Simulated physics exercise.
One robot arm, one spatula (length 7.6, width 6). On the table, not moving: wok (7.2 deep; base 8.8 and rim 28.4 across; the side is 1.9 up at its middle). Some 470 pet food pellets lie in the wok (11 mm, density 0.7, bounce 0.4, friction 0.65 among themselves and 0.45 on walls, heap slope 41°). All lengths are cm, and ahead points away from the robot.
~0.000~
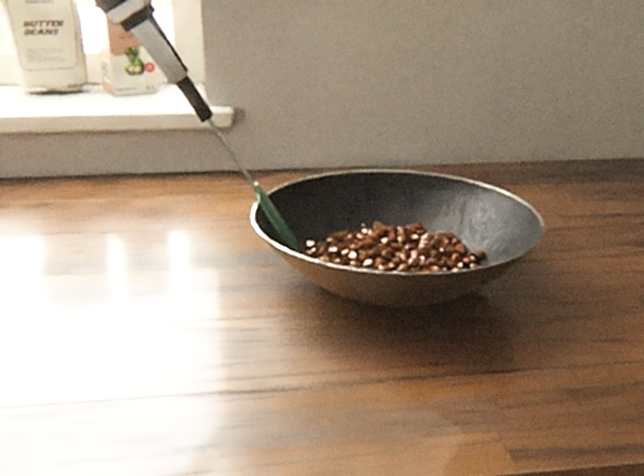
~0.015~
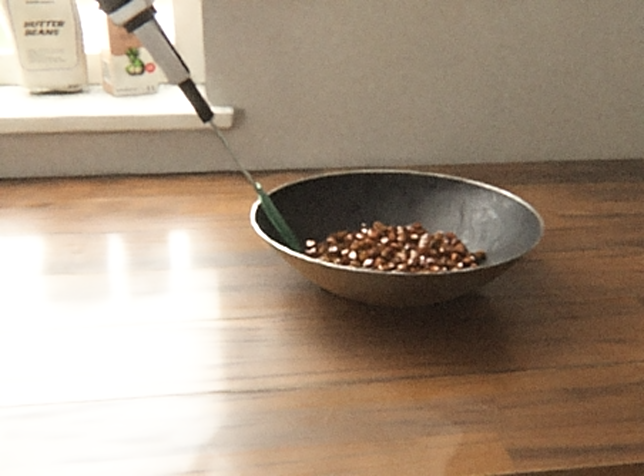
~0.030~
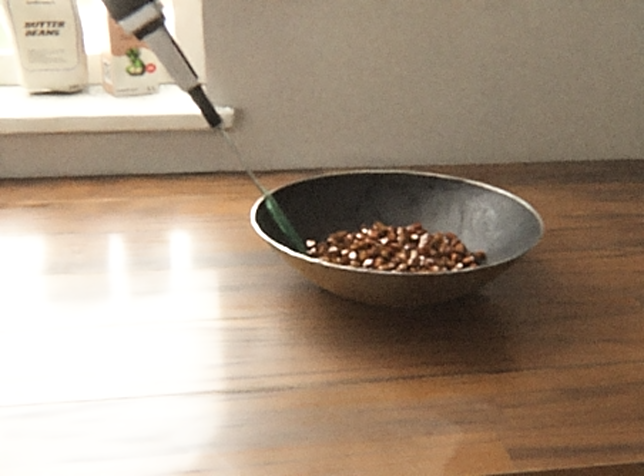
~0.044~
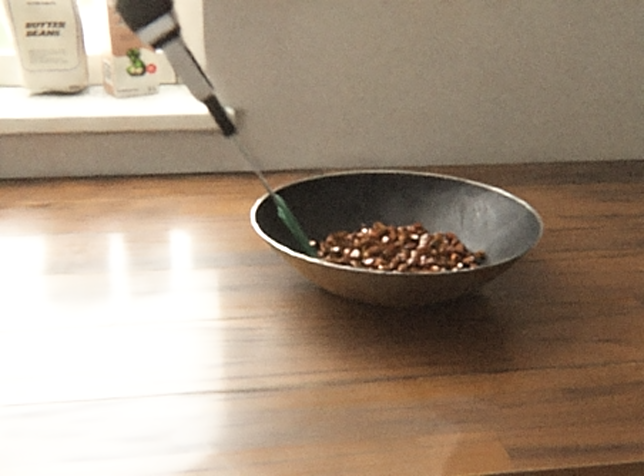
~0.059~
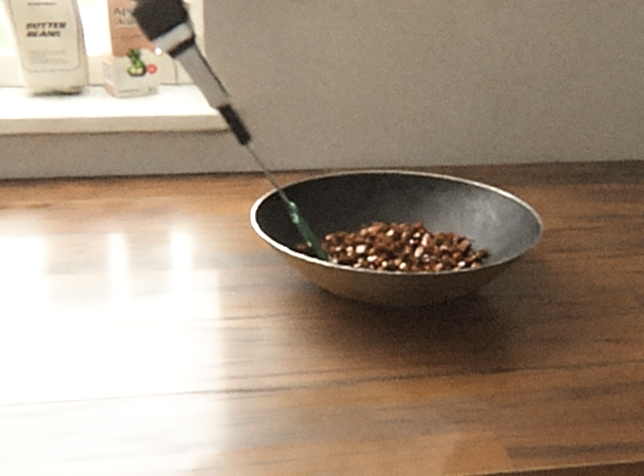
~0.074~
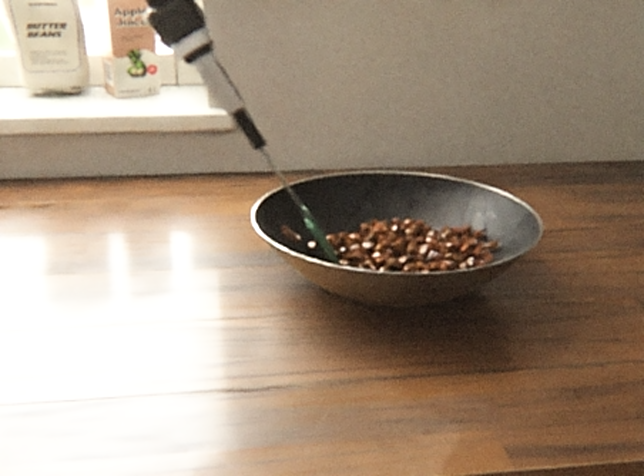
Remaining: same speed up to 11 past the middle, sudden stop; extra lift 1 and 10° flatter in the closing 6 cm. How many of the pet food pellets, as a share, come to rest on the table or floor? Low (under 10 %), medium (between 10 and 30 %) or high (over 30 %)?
A high share, over 30 %, ends on the table or floor.
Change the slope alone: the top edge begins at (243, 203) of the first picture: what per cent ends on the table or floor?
About 35 per cent.
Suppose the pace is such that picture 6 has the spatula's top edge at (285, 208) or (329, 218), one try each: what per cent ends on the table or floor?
About 25 and 45 per cent.
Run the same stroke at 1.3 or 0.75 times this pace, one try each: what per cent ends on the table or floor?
About 45 and 35 per cent.
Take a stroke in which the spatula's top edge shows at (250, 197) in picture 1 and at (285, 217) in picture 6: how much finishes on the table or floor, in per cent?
Some 30 per cent.
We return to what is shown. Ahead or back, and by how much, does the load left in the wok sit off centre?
Roughly 3.0 cm ahead.
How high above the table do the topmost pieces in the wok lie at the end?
About 5.0 cm.
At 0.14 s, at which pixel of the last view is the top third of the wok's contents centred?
Near (456, 241).
After 0.14 s, sloping 59°, highest piece 11 above the table; 472 in the wok, 1 on the blade or in flight.
After 0.20 s, sloping 57°, highest piece 13 above the table; 466 in the wok, 7 on the blade or in flight.
After 0.43 s, sloping 49°, highest piece 12 above the table; 274 in the wok, 86 on the table or floor, 113 on the blade or in flight.
After 1.48 s, sloping 49°, highest piece 5 above the table; 274 in the wok, 199 on the table or floor.
In the end, 274 in the wok, 199 on the table or floor. That is 42 % on the table or floor.
